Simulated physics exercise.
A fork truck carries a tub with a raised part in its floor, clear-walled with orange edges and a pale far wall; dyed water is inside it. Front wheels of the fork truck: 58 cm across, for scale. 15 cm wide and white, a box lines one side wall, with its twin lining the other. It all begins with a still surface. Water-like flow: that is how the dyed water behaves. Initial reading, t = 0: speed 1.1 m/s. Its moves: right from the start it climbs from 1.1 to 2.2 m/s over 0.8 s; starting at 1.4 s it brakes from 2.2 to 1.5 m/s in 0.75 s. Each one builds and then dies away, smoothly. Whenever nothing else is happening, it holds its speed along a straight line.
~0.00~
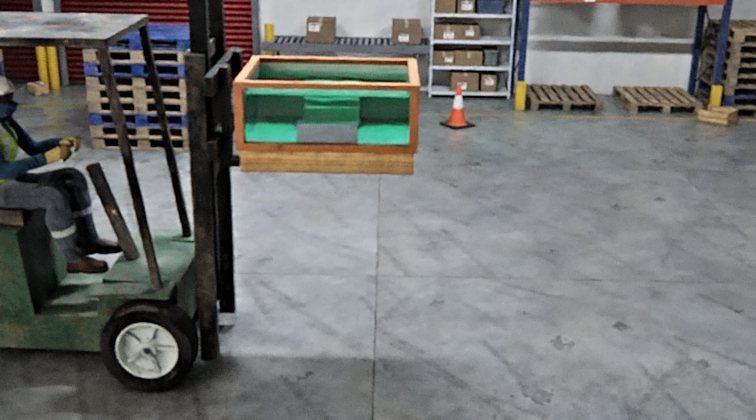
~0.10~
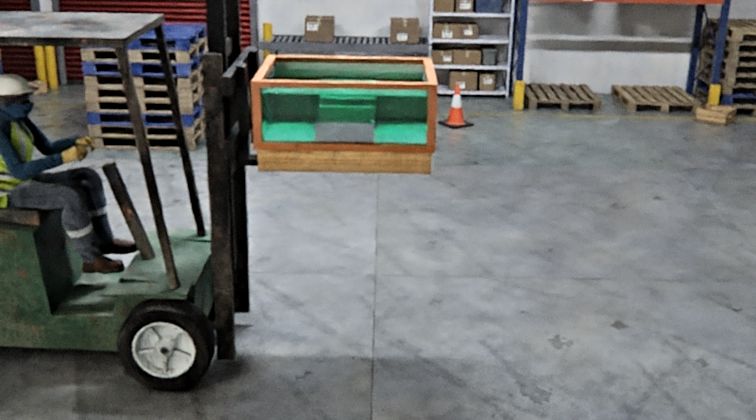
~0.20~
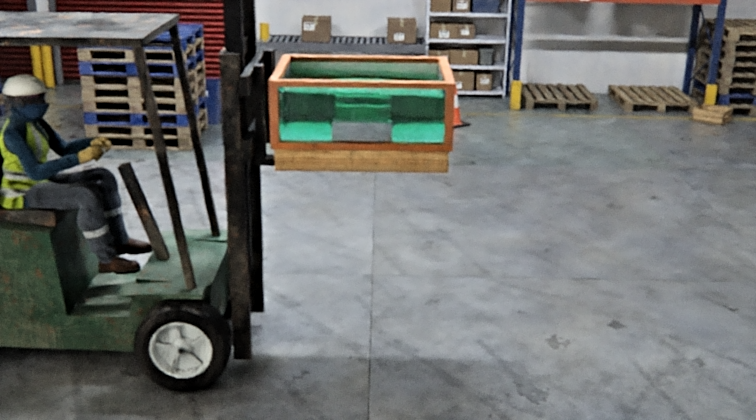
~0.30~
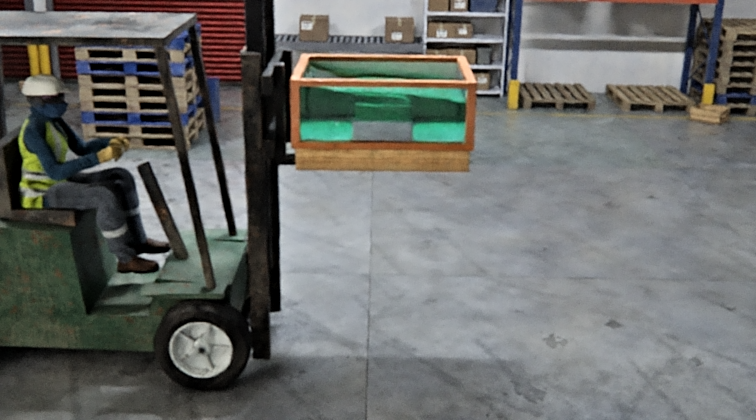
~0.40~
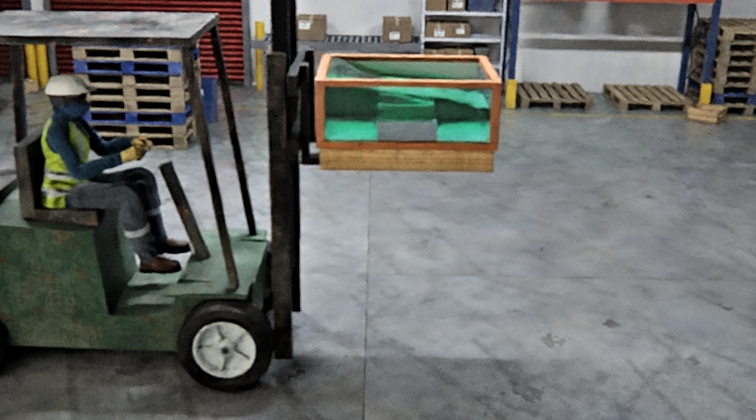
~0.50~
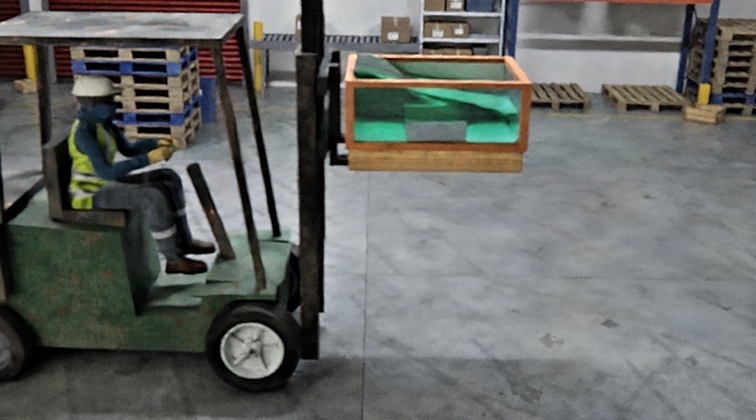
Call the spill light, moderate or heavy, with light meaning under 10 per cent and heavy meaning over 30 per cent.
Light.
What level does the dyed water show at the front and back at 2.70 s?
Front 22 cm, back 28 cm.
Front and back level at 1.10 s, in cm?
Roughly 28 cm in front and 26 cm behind.
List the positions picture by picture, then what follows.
The surface is at (397, 94) by the front wall; at (259, 92) by the back wall; it lies level with the rim line; the front is on the right, levels are read along the near wall; a wheel hub at (145, 354), in the first picture.
The surface is at (415, 93) by the front wall; at (276, 91) by the back wall; it lies level with the rim line, in the second picture.
The surface is at (432, 92) by the front wall; at (293, 90) by the back wall; it lies level with the rim line, in the third picture.
The surface is at (452, 97) by the front wall; it climbs 5° towards the back, in the fourth picture.
The surface is at (476, 102) by the front wall; at (338, 78) by the back wall; it climbs 9° towards the back, in the fifth picture.
The surface is at (505, 107) by the front wall; at (368, 74) by the back wall; it climbs 13° towards the back; a wheel hub at (251, 354), in the sixth picture.
Then, 1.10 s in, the surface is 29 cm up at the front and 26 cm at the back; 4 per cent is out, over the back.
Then, 1.80 s in, the surface is 29 cm up at the front and 17 cm at the back; 6 per cent is out, mostly over the back, some over the front.
Then, 2.70 s in, the surface is 21 cm up at the front and 27 cm at the back; 6 per cent is out, over the back and the front.
Then, 5.14 s in, 6 per cent is out, over the back and the front, 11 of 175 litres.
